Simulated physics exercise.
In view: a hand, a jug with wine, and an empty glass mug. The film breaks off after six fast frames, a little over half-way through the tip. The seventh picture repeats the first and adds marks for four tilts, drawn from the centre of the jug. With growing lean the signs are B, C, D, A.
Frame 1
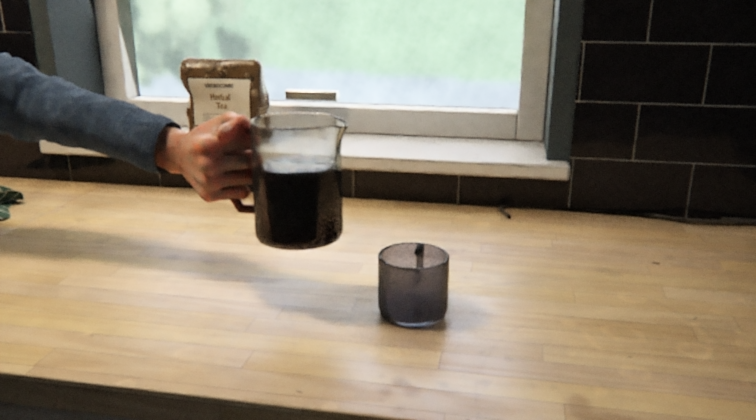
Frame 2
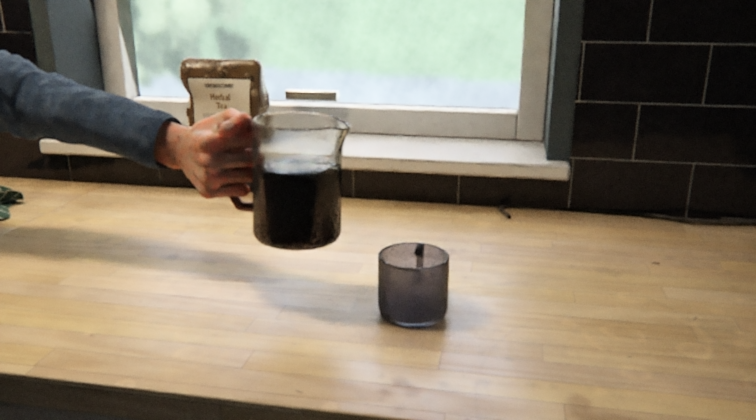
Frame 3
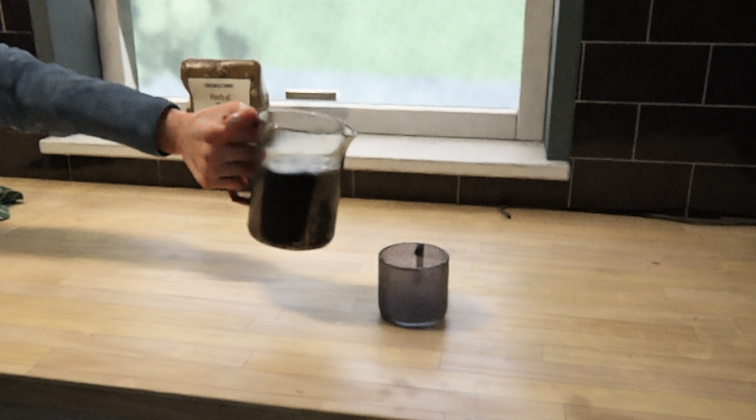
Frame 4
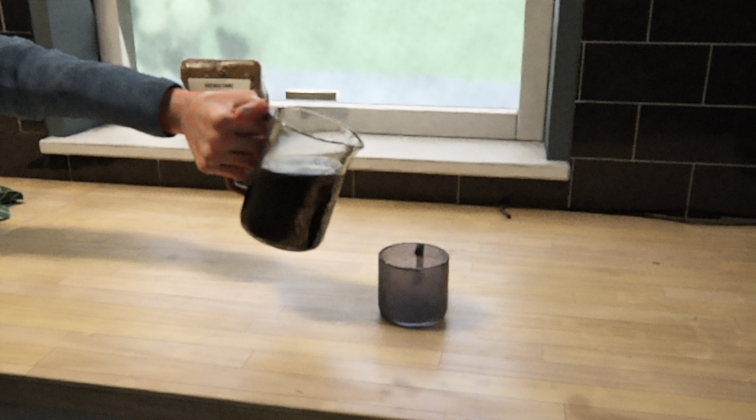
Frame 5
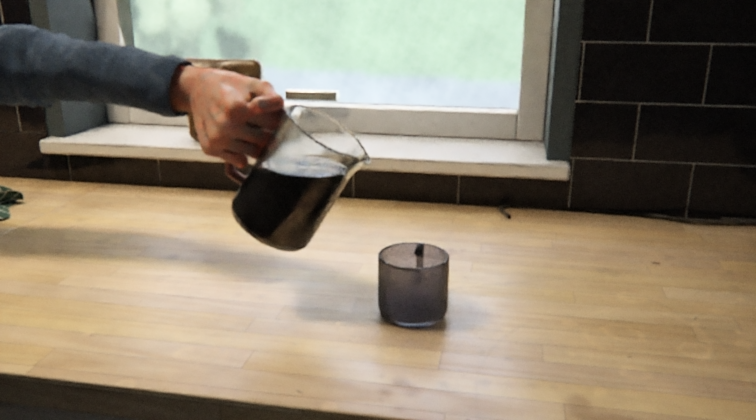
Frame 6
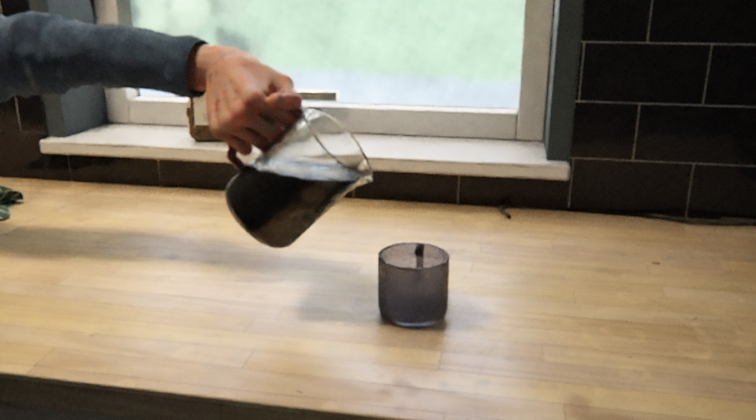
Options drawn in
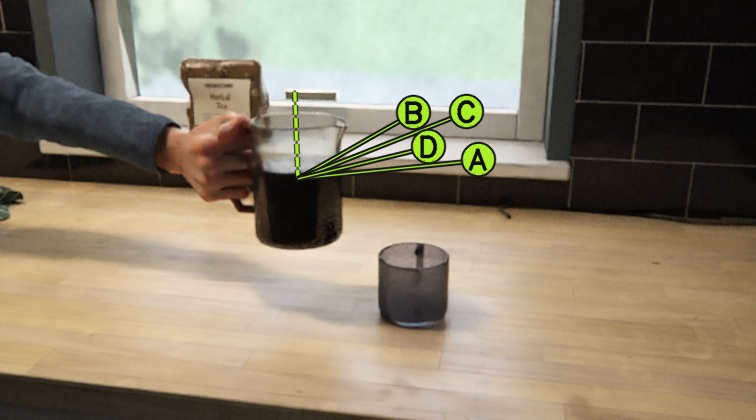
A glass jug of dark liquid, gripped by a hand reaching in from the left, hangs upright above a wooden counter, to the left of a small empty glass. The hand then rotates it steadily rightward, its spout lowering toward the glass's side and the liquid shifting toward the rim.
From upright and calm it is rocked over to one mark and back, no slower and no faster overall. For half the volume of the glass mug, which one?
Best: C.
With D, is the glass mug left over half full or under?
Over half.
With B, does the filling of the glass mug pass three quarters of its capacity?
No, it does not.
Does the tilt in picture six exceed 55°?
No.
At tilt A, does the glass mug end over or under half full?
Over half.
In lime, A at (462, 162); B at (399, 121); C at (450, 118); D at (411, 151).
With A, the glass mug ends with about 94 % of what it can hold; 6 % of the wine is spilt.
With B, the glass mug ends with about 22 % of what it can hold.
With C, the glass mug ends with about 46 % of what it can hold.
With D, the glass mug ends with about 73 % of what it can hold.
